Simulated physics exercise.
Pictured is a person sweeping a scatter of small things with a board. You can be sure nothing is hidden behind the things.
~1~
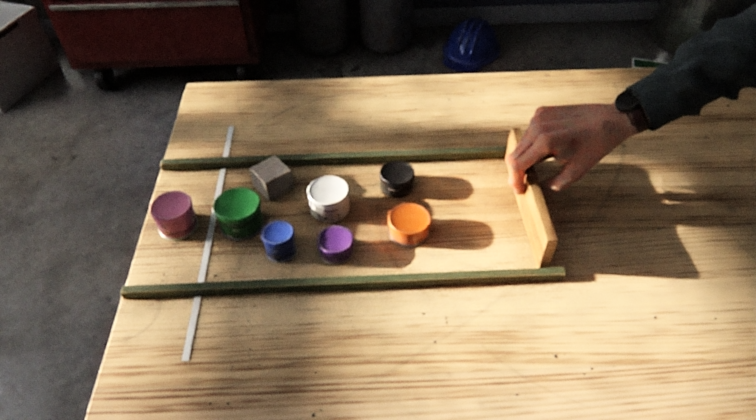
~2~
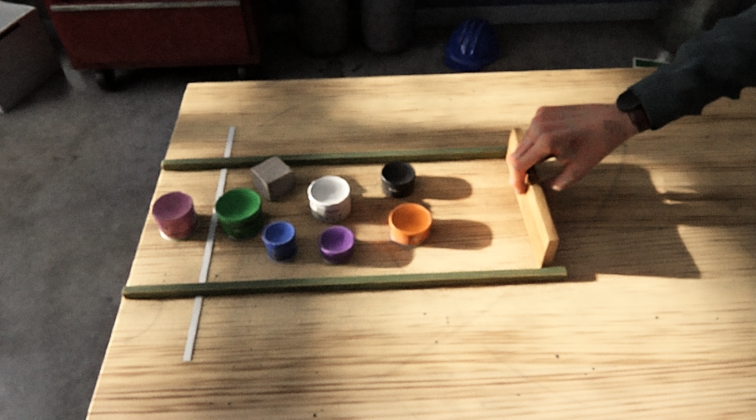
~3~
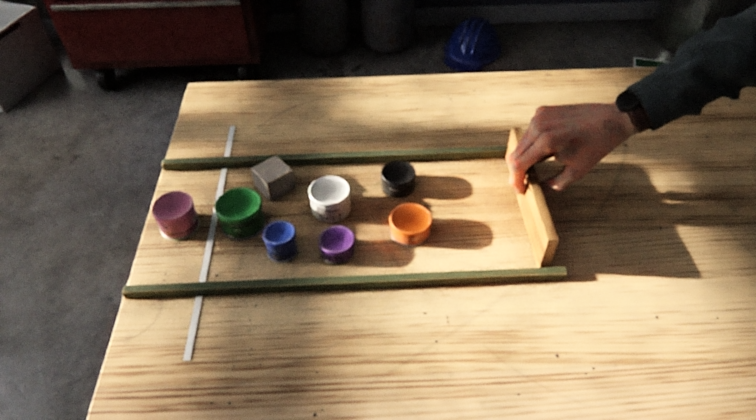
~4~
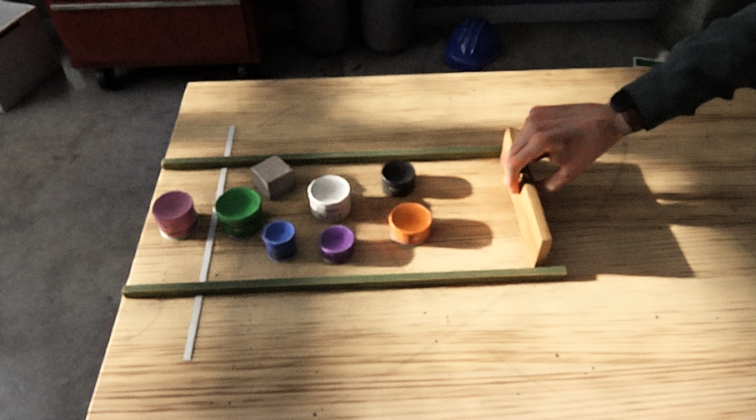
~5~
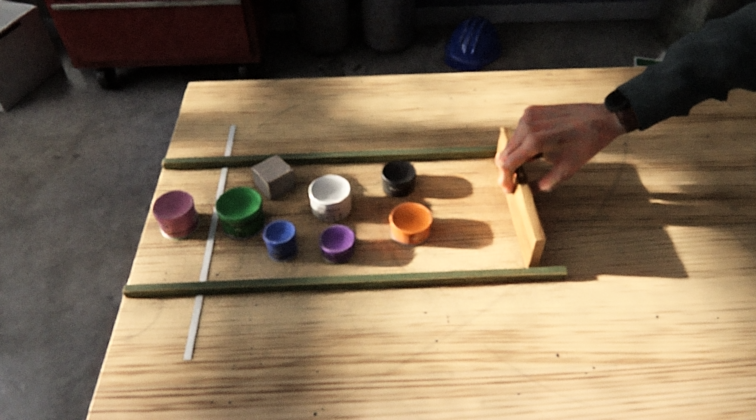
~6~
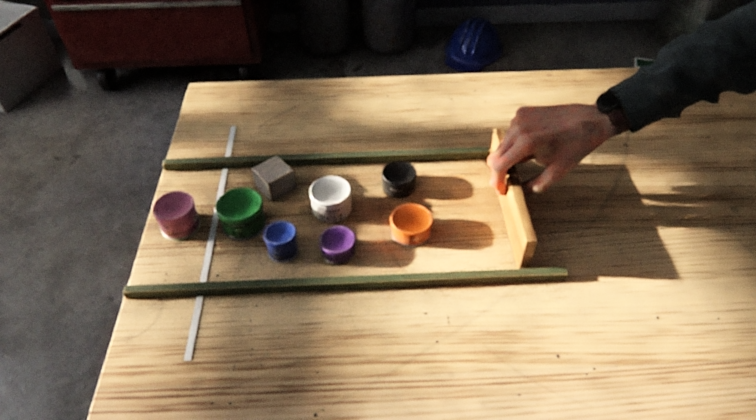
The footage shows small coloured pots and a grey block scattered between two dark strips on a wooden table, while a hand at the right first holds a wooden board nearly still, then slides it slightly left; the pots stay put.
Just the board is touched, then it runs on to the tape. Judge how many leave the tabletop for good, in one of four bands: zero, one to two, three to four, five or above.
A single one or a pair go.
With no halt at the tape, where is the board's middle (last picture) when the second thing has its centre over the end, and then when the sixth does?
In pixels, around (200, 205) followed by around (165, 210).
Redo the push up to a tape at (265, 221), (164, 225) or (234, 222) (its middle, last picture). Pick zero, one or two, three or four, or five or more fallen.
Going through the tapes in order, the count is none at all, then at least five, then one or two.
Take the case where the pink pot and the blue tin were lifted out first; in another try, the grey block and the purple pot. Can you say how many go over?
The number is 0 for the first case and 1 for the second.
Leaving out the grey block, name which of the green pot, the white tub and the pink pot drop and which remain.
Result: Green pot stays, white tub stays, pink pot comes off.
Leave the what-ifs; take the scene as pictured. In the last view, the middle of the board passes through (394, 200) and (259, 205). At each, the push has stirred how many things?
At first I count 2, and then 8.
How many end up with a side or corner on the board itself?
So the total is 4.
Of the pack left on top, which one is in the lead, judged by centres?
I'd say the green pot.
Early on, none off yet; pink pot at rest near (177, 216); green pot at rest near (242, 214); grey block at rest near (274, 178).
A while later, none off yet; pink pot travelled a little near (157, 216); green pot travelled about its own width near (199, 217); grey block travelled well along near (216, 186).
Finally, the number that fall off is one or two; lost, pink pot.
